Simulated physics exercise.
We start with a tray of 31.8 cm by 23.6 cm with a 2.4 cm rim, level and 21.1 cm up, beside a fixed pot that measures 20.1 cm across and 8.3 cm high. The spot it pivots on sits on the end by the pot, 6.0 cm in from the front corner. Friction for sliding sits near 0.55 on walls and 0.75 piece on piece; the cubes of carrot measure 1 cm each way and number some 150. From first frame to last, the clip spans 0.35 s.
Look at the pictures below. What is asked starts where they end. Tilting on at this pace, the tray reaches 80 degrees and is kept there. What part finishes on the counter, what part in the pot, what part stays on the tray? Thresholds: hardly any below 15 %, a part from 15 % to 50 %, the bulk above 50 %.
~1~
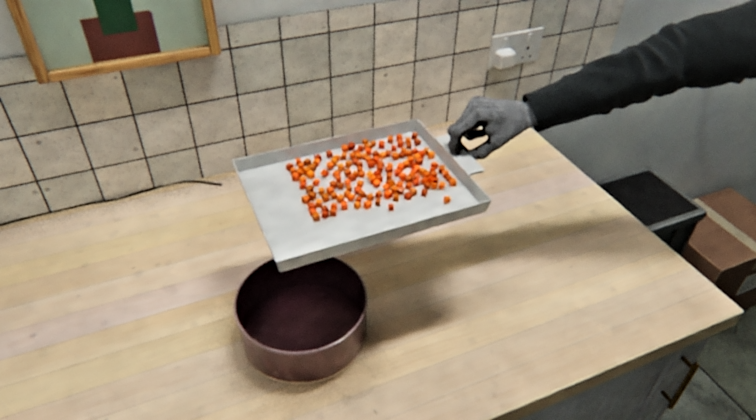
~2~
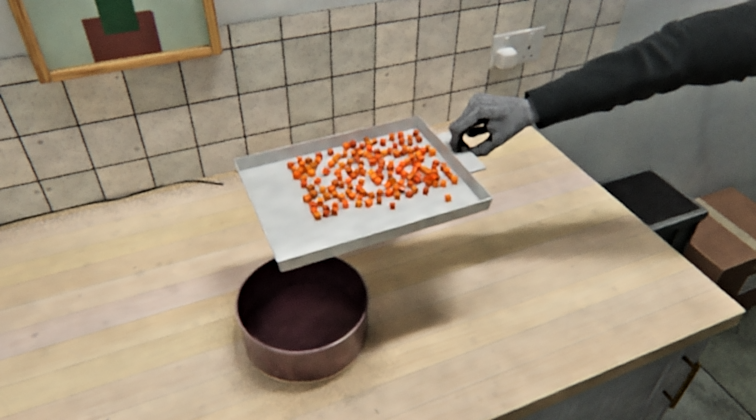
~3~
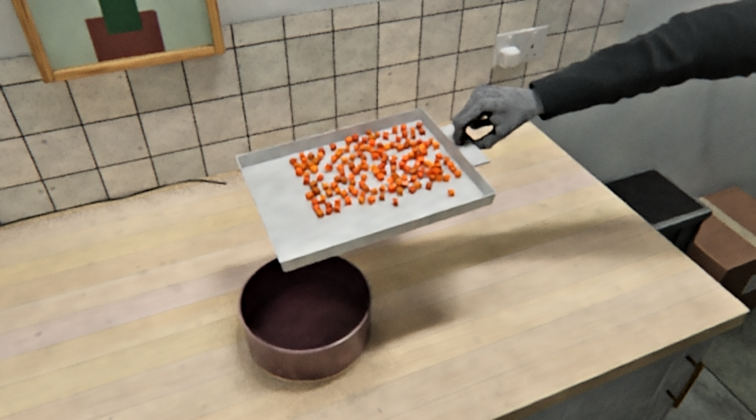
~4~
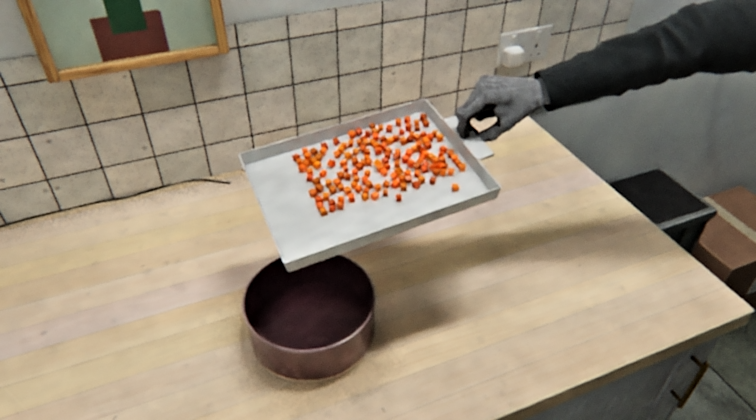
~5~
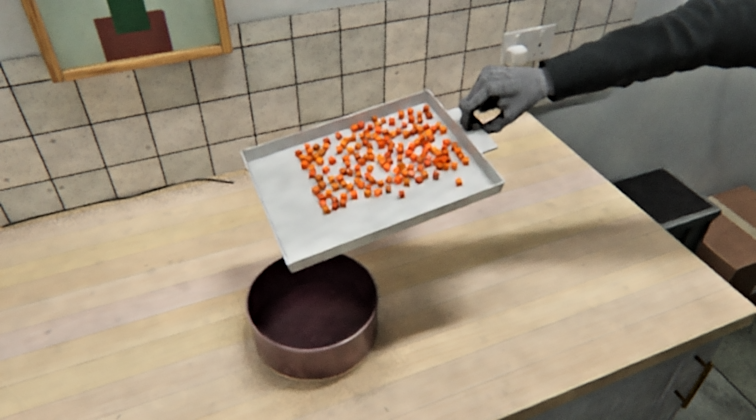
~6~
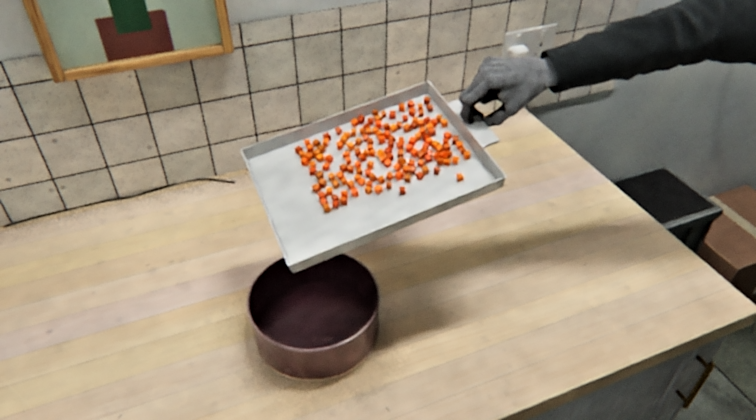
Prediction - counter: A part; pot: Hardly any; left on the tray: The bulk.
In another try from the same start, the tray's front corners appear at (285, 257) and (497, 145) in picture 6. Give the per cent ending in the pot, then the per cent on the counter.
Pot 0 % / counter 45 %.
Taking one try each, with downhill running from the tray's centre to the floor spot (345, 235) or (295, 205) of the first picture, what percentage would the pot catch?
Some 5 and 0 per cent.
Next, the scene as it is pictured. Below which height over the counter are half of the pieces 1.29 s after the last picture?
Roughly 22 centimetres.
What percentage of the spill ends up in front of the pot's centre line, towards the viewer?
Some 100 per cent.
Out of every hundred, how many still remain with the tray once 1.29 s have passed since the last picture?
70 %, give or take.
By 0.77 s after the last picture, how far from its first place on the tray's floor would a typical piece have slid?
Around 12 centimetres.
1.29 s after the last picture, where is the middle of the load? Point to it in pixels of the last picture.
(295, 254) or thereabouts.
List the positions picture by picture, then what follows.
In the first picture, tray tilt 0 degrees, front corners at (278, 259) and (489, 199); middle of the pieces at (370, 175); pot at (301, 298).
In the second picture, tray tilt 1 degrees, front corners at (280, 259) and (490, 197); middle of the pieces at (372, 173).
In the third picture, tray tilt 3 degrees, front corners at (282, 260) and (494, 192), lowest corner left front; middle of the pieces at (374, 169).
In the fourth picture, tray tilt 6 degrees, front corners at (286, 261) and (498, 186), lowest corner left front; middle of the pieces at (378, 163).
In the fifth picture, tray tilt 9 degrees, front corners at (289, 262) and (502, 181), lowest corner left front; middle of the pieces at (380, 158).
In the sixth picture, tray tilt 12 degrees, front corners at (290, 263) and (503, 176), lowest corner left front; middle of the pieces at (381, 154); pot at (314, 296).
Then, 0.77 s after the last picture, tilt 43 degrees; the tray holds 100 %, the pot 0 %.
Then, 1.29 s after the last picture, tilt 65 degrees; the tray holds 70 %, the pot 5 %.
Then, 1.87 s after the last picture, tilt 80 degrees; the tray holds 70 %, the pot 10 %.
In the end, counter 25 %, pot 10 %, tray 70 %.
